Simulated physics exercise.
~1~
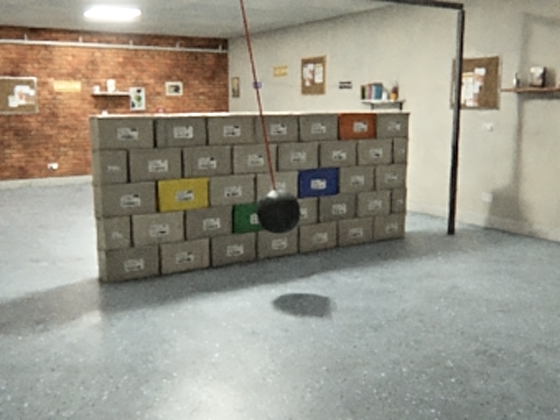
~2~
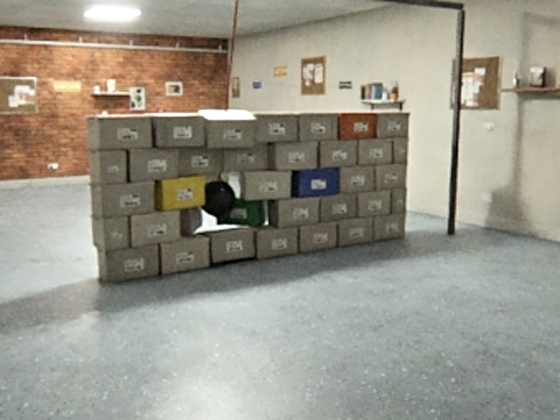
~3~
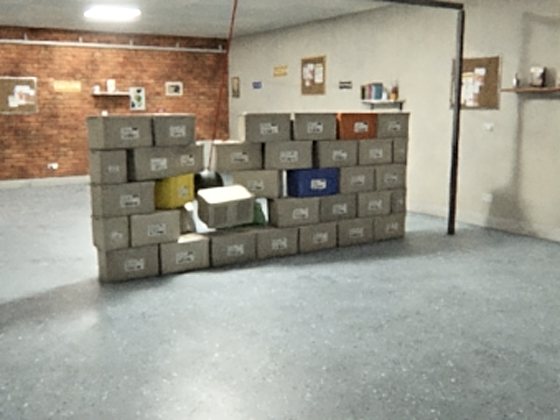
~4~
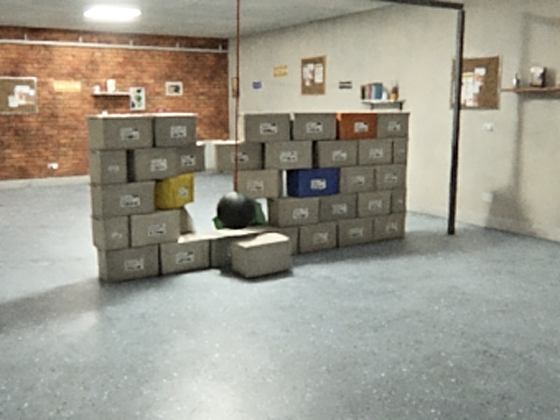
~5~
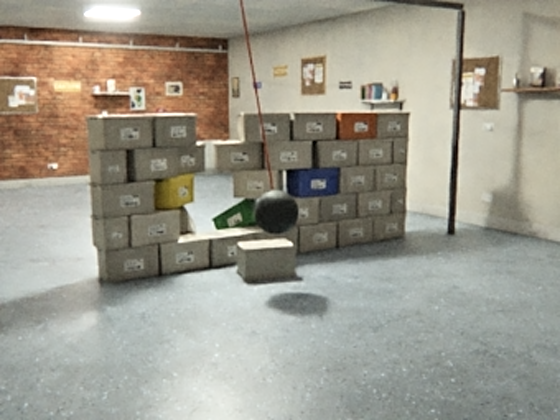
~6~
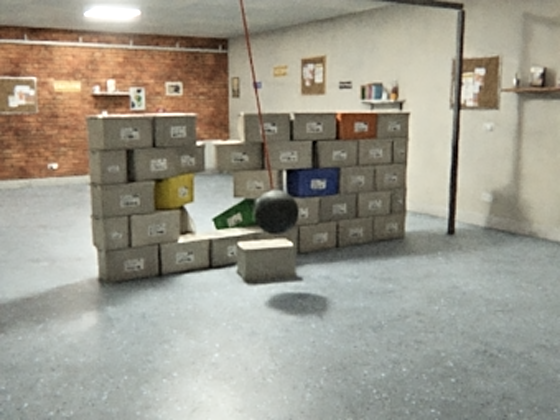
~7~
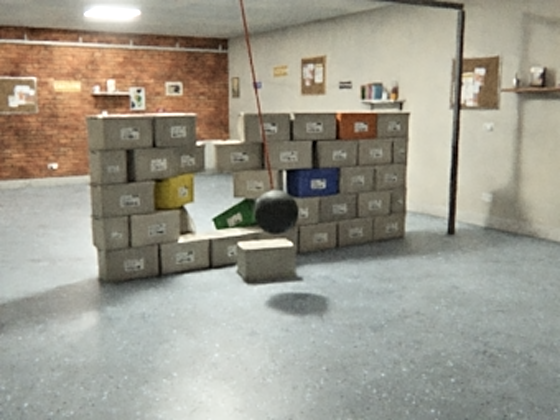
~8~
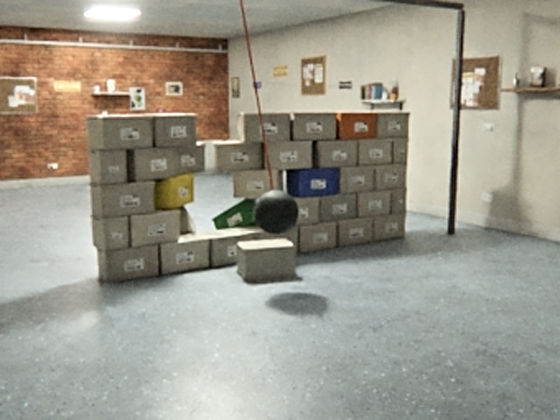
In a room with a brick back wall, a dark ball on a line swung into a wall of stacked boxes, knocking a gap near the middle and dropping one box in front, then hung before the tilted green box while the blue one stayed up.
